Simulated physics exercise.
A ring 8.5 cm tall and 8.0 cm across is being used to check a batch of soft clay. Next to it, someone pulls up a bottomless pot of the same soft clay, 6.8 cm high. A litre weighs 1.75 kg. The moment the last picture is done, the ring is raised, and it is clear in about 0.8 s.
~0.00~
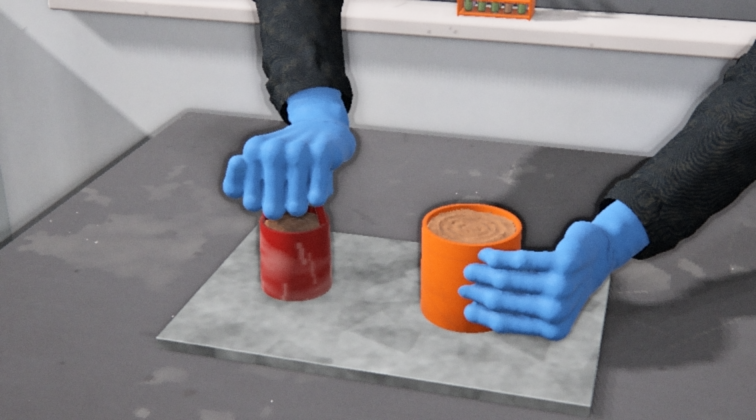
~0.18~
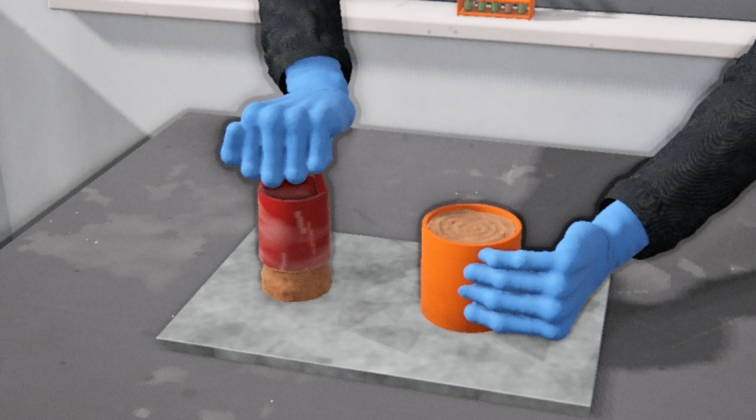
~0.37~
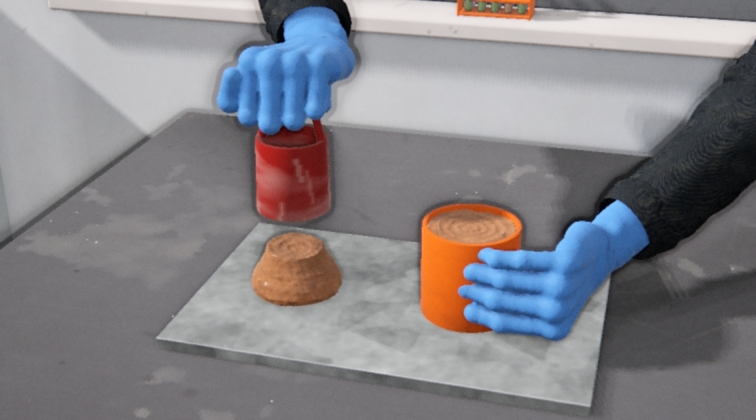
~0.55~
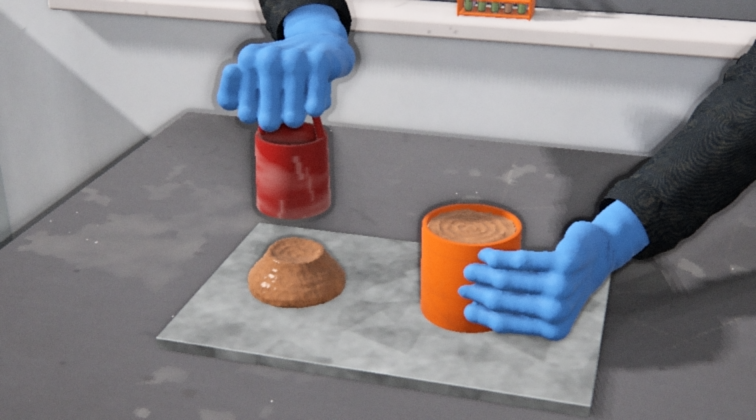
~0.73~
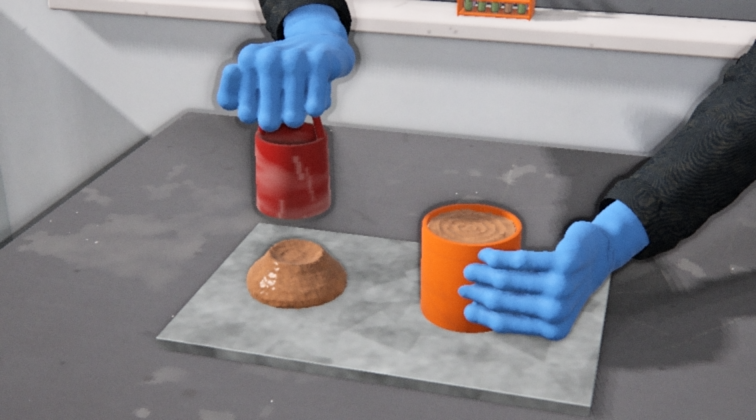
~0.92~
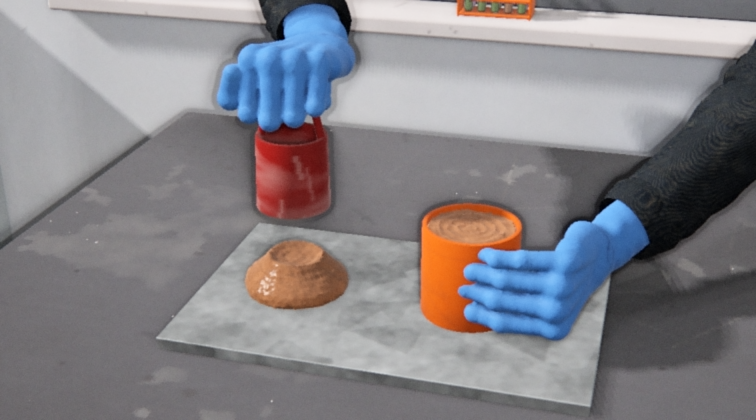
A red bottomless pot full of soft brown clay is pulled straight up by a blue-gloved hand, while another hand holds a filled orange ring still on the right of the grey slab. The uncovered clay slumps into a low mound, then spreads slightly wider and flatter as the raised pot hovers behind it.
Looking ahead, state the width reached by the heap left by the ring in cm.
Some 15.0 cm.
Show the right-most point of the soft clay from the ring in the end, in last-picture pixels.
Location: About (550, 315).
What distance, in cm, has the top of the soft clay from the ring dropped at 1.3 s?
Looks like some 2.5 cm to me.
By 1.1 s, the ring is up 1.7 cm; the soft clay has come down 0.2 cm to 8.3 cm and is 8.6 cm wide.
By 1.3 s, the ring is up 5.0 cm; the soft clay has come down 2.4 cm to 6.1 cm and is 12 cm wide.
By 1.5 s, the ring is up 8.4 cm; the soft clay has come down 3.8 cm to 4.7 cm and is 14 cm wide.
By 1.8 s, the ring is clear; the soft clay has come down 4.4 cm to 4.1 cm and is 14 cm wide.
By 3.1 s, at rest, the ring is clear; the soft clay has come down 4.8 cm to 3.7 cm and is 15 cm wide.
